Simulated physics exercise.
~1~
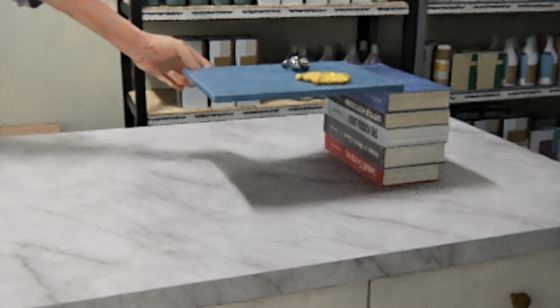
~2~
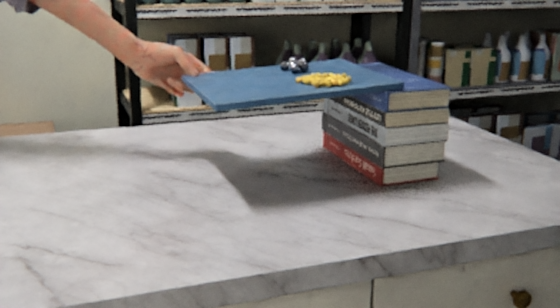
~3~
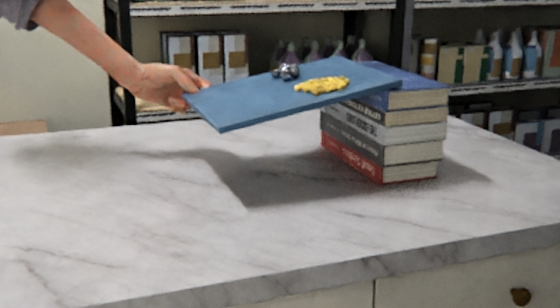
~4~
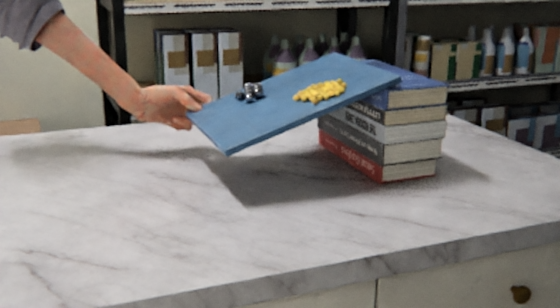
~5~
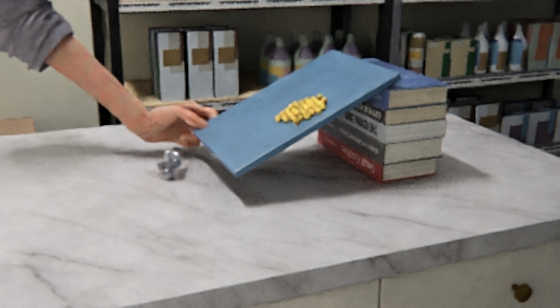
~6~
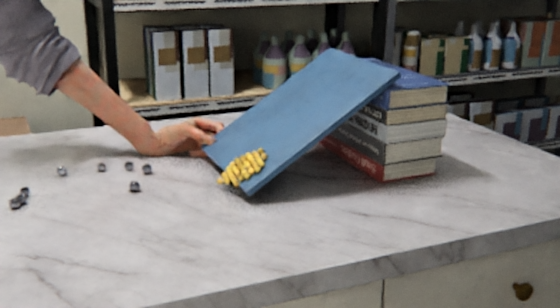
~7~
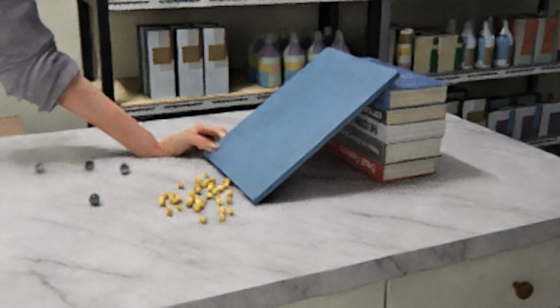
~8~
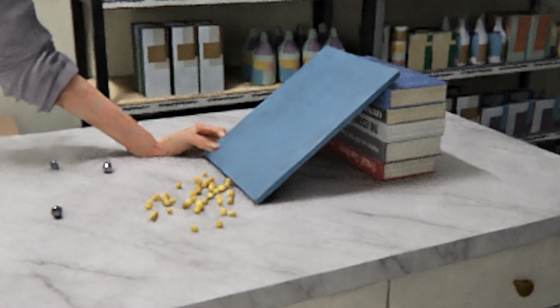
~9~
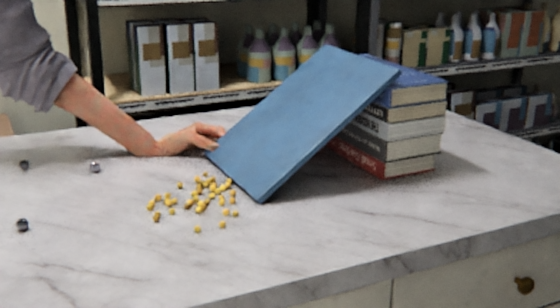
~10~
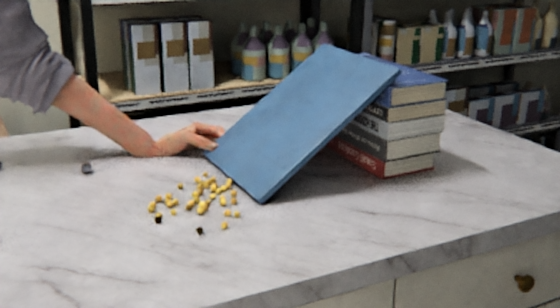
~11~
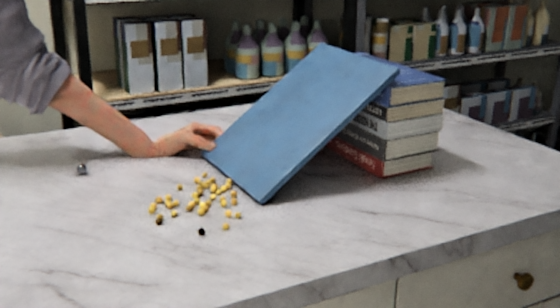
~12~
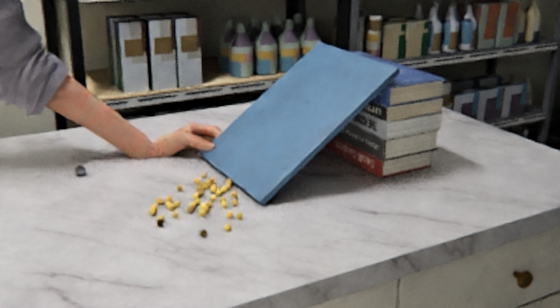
A blue board tilts down in a hand, spilling silvery pieces far and yellow bits nearby.
